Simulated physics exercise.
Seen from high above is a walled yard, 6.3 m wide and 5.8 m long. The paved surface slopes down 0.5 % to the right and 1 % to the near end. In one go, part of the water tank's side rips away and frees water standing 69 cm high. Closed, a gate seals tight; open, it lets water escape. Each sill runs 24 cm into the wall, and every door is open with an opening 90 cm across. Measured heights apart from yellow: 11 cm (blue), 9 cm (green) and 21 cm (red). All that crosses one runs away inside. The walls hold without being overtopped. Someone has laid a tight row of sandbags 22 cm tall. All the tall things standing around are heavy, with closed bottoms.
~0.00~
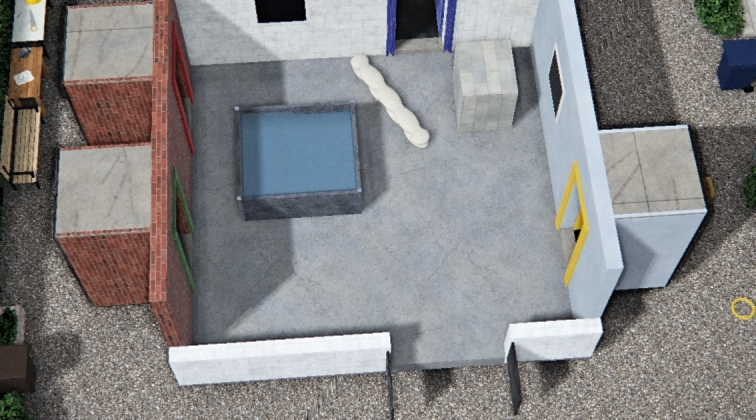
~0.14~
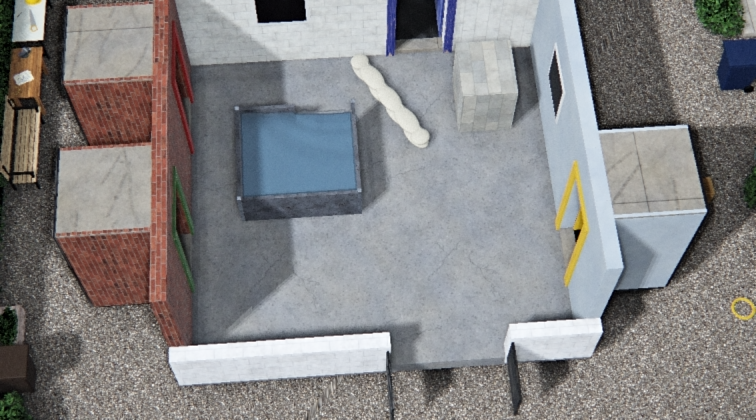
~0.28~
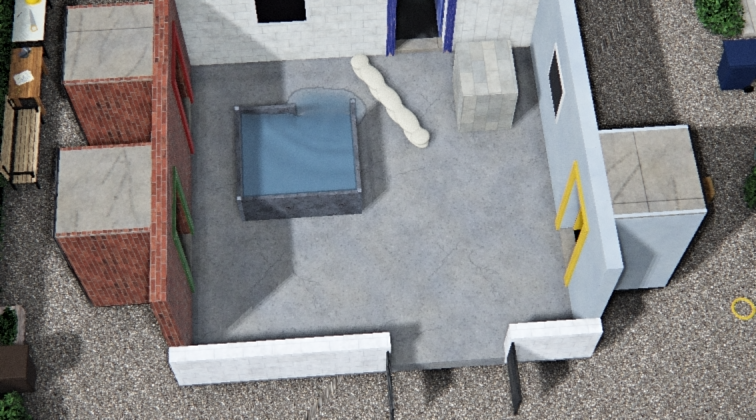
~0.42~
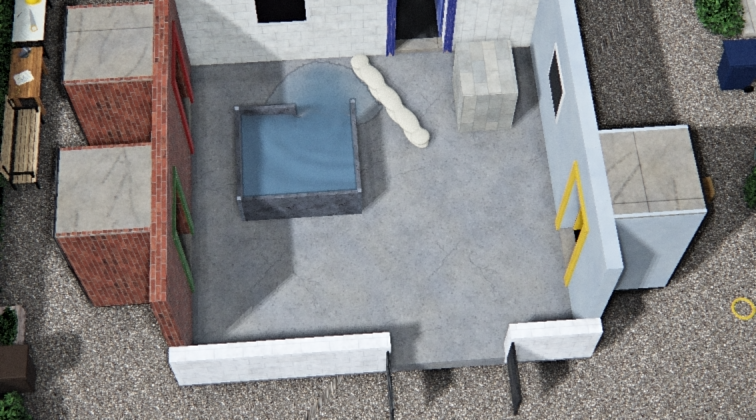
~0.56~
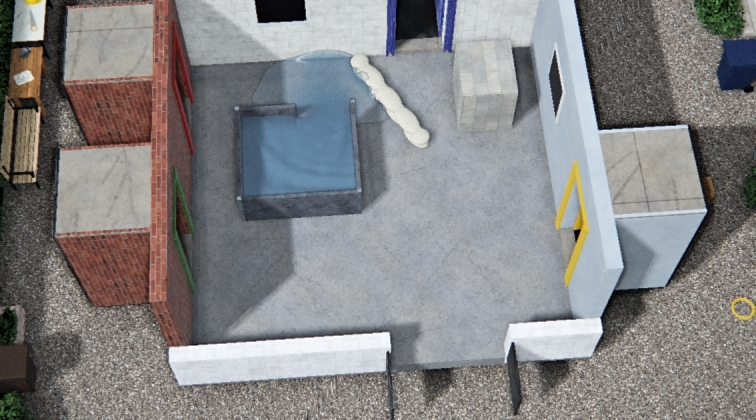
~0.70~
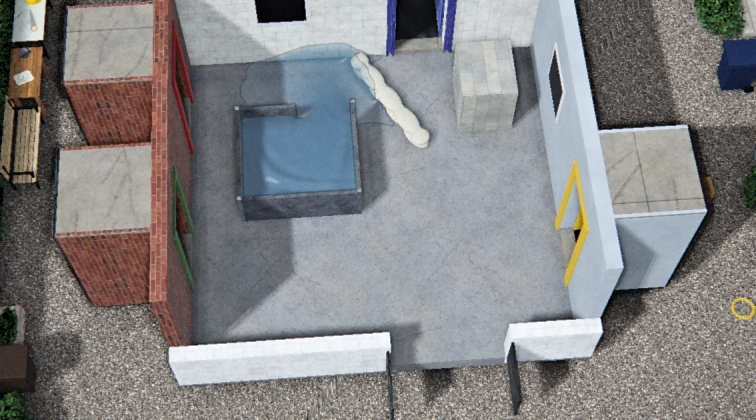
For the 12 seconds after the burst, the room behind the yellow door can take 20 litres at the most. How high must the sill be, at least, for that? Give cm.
About 8 cm.
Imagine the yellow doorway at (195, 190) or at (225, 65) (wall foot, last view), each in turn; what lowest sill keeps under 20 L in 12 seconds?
6.0 and 18 cm.
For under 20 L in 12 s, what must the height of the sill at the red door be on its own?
Red door, minimum about 16 cm.
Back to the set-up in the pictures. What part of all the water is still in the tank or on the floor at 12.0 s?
Roughly 86 %.
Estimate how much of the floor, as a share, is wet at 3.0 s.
Wet: Close to 45 %.
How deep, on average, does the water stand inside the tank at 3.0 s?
Near 29 cm, averaged.
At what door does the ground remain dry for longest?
Last: Yellow.
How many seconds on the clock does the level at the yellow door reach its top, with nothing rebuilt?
At about 9.0 s.
After 1.4 s water covers 15 % of the floor, deepest (48 cm) near (348, 58); it has not reached the yellow door.
After 3.0 s water covers 45 % of the floor, deepest (30 cm) near (192, 67); it has not reached the yellow door.
After 12.0 s water covers 90 % of the floor, deepest (12 cm) near (556, 340); 10 cm at the yellow door, 28 litres in over its 7 cm sill.
At the yellow door as built, the water arrived by 4.7 s and peaked near 13 cm at 9.2 s.
Run again over the same 12 s with other heights there, 33 litres in over 6.5 cm, 4 litres over 10.5 cm. The limit of 20 litres is kept from about 8 cm up.
